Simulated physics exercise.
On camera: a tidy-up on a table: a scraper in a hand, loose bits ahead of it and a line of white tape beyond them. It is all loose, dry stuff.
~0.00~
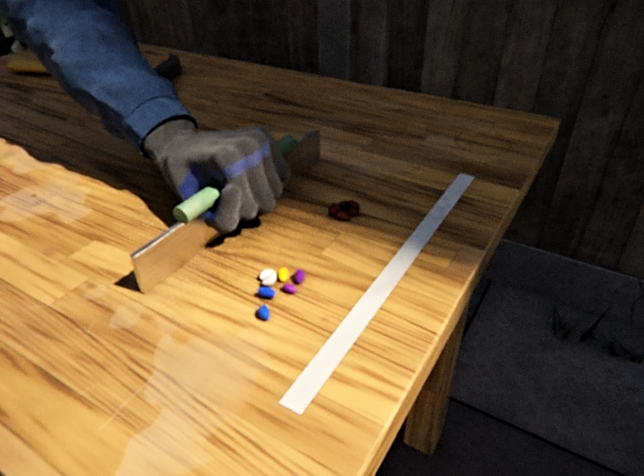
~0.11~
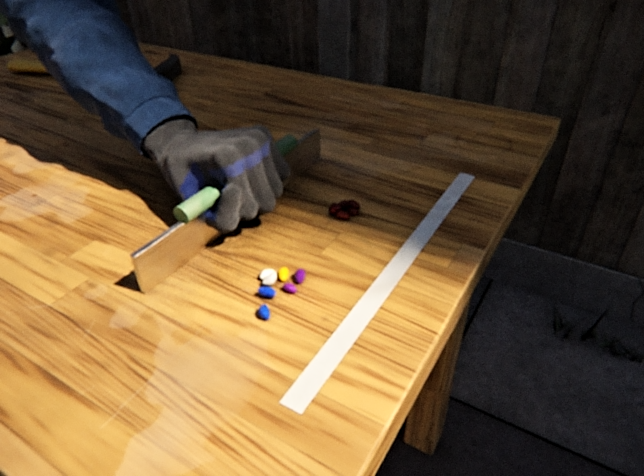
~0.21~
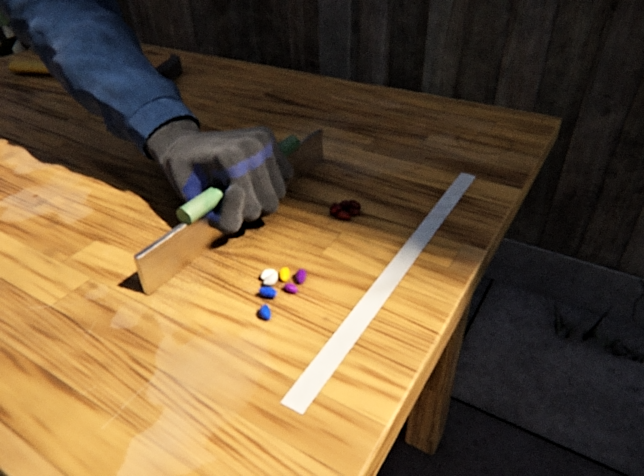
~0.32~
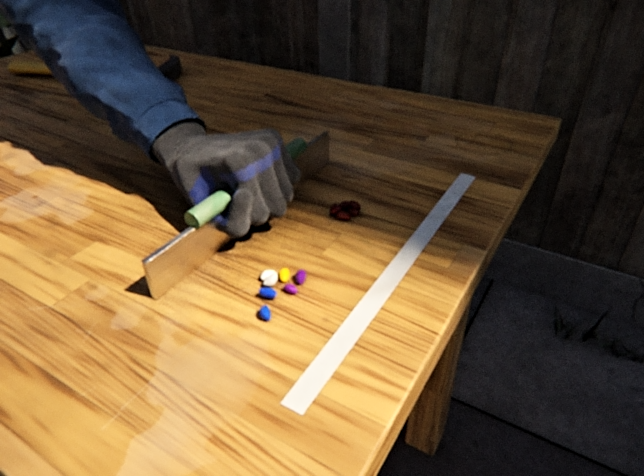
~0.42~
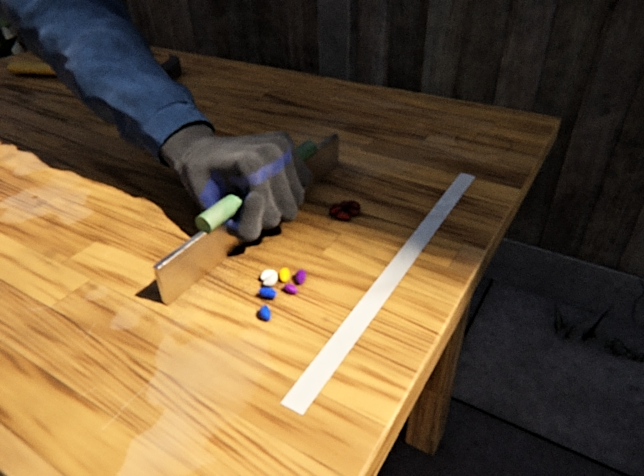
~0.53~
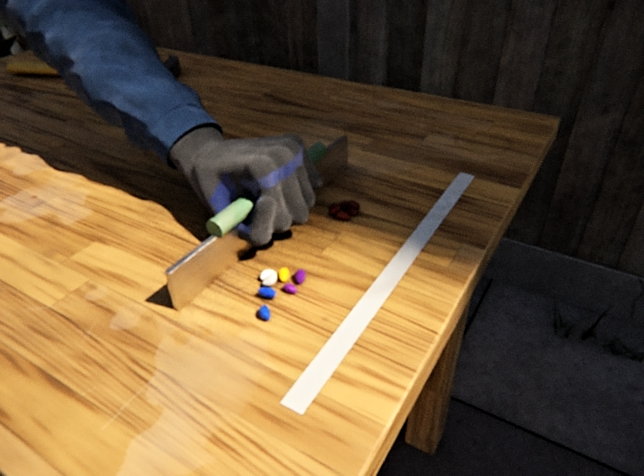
The clip opens on a gloved hand resting a flat scraper on a wooden table, with colourful beans and a small dark red clump ahead of it and white tape beyond. The hand then slides the scraper slowly a short way right, closing toward the bits, which stay still.
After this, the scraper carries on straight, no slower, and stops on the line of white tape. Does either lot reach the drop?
The front lot remains up there and the back lot remains up there.
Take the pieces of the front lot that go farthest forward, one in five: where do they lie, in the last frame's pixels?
Close to (372, 337).
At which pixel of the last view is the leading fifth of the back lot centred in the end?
Near (448, 241).
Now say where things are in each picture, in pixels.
In the first frame, scraper near (155, 261), at rest; white tape near (462, 183), about a palm's width from the edge; edge at (466, 290); front lot near (270, 280), a few jelly beans; back lot near (345, 205), a few kidney beans.
In the second frame, scraper near (155, 261), at rest; back lot near (346, 204).
In the third frame, scraper near (158, 262); front lot near (272, 280).
In the fourth frame, scraper near (166, 266); back lot near (346, 205).
In the fifth frame, scraper near (178, 271); front lot near (271, 280).
In the sixth frame, scraper near (189, 276); white tape near (462, 182); edge at (466, 289); front lot near (271, 280); back lot near (345, 204).
After 1.10 s, scraper still moving, near (341, 211); front lot all on the table, its front near (316, 299); back lot all on the table, its front near (383, 222).
After 1.70 s, scraper stopped at the white tape; front lot all on the table, its front near (393, 325); back lot all on the table, its front near (450, 243).
In the end (2.2 s), scraper stopped at the white tape; front lot all on the table, its front near (393, 325); back lot all on the table, its front near (450, 243).
